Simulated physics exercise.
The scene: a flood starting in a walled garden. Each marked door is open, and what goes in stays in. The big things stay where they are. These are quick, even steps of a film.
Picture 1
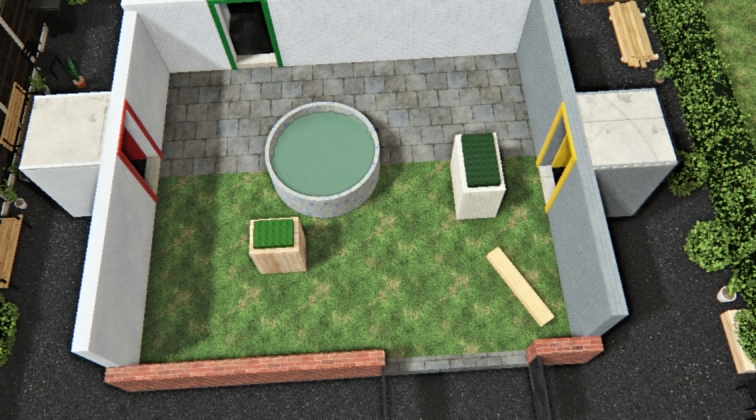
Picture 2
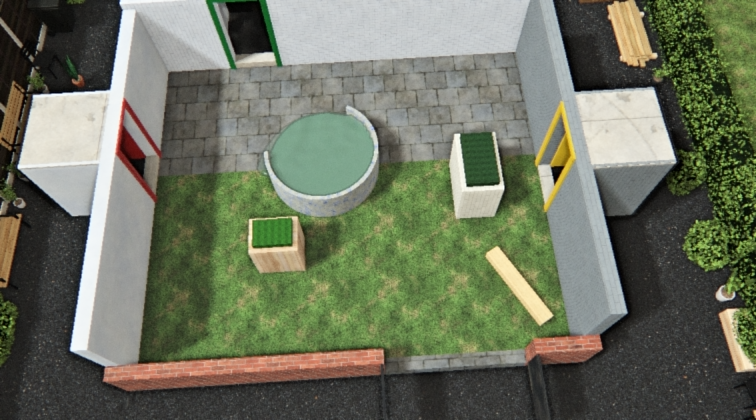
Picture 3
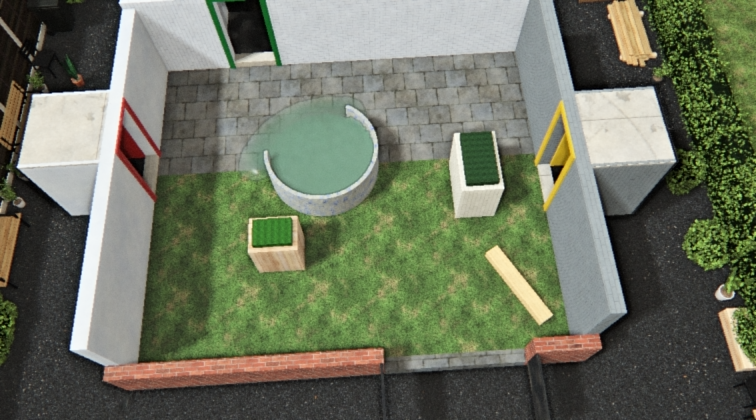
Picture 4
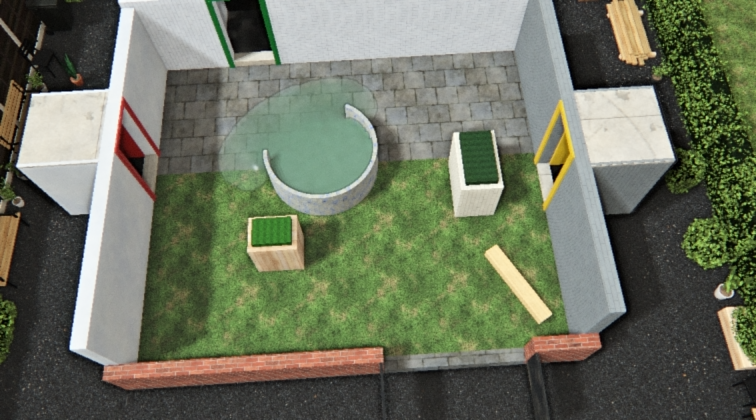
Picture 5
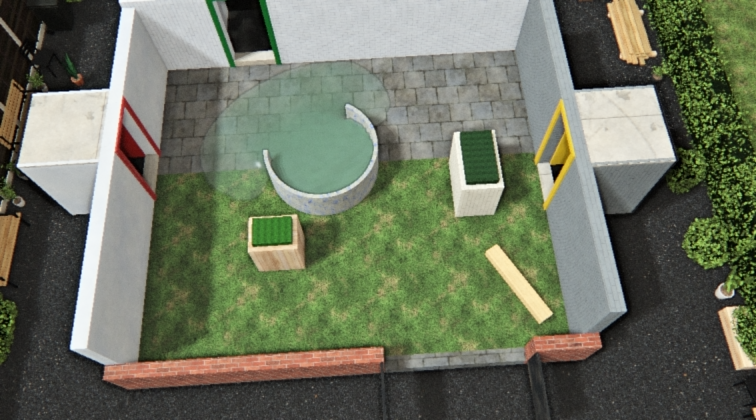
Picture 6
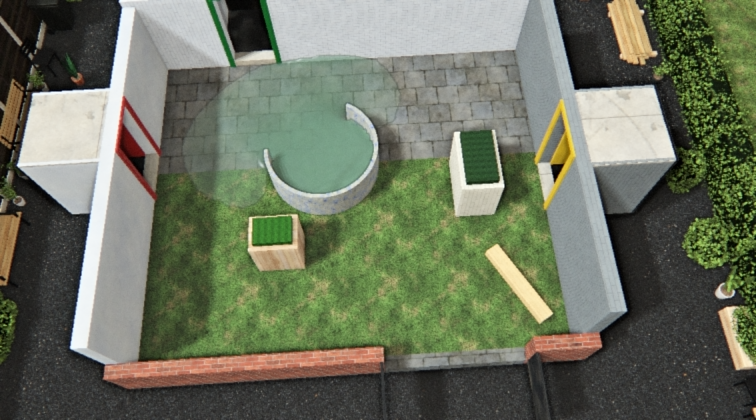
We see a round tank of greenish water in a walled garden, its far-side wall opening into a gap, and water pours out, spreading in a thinning sheet over the grey paving and onto the grass edge.
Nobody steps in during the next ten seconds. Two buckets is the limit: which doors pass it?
One by one: The red door holds within the limit; the yellow door holds within the limit; the green door floods.
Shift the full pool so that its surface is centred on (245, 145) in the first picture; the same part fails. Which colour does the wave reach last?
The door marked yellow.
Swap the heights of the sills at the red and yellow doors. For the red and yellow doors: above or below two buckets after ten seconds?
One by one: The red one goes over, the yellow one holds.
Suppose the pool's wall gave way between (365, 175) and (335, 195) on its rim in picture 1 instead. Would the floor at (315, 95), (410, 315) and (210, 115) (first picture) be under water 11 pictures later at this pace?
In turn: Free of water, wet, clear.
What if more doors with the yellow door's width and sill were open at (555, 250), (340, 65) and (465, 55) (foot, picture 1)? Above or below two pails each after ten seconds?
In that order: Keeps below it, goes over, is under.
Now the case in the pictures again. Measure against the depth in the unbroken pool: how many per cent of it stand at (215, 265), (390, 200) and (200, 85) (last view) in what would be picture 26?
Roughly 0, 0 and 30 per cent, in turn.
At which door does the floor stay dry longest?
Last comes the yellow-painted one.
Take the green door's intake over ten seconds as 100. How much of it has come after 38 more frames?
Close to 100 %.
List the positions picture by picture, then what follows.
The round tank at (322, 151) is whole and still, in the first picture.
Water pours out on the round tank's far side and has run to a hidden place, in the second picture.
The front is at (244, 171), out from the gap on the round tank's far side, in the third picture.
The front is at (225, 174), out from the gap on the round tank's far side, in the fourth picture.
Water pours out on the round tank's far side and has run to (214, 183), in the fifth picture.
Water pours out on the round tank's far side and has run to (188, 165), in the sixth picture.
A moment on, water covers 25 % of the floor; the red door wet at the sill, nothing in, the yellow door not reached, the green door under two buckets in.
Next, water covers 30 % of the floor; the red door under two buckets in, the yellow door not reached, the green door over two buckets in.
Then, water covers 45 % of the floor; the red door under two buckets in, the yellow door not reached, the green door over two buckets in.
Later, water covers 70 % of the floor; the red door under two buckets in, the yellow door wet at the sill, nothing in, the green door far over two buckets in.
In the end, water covers 90 % of the floor; the red door under two buckets in, the yellow door under two buckets in, the green door far over two buckets in.
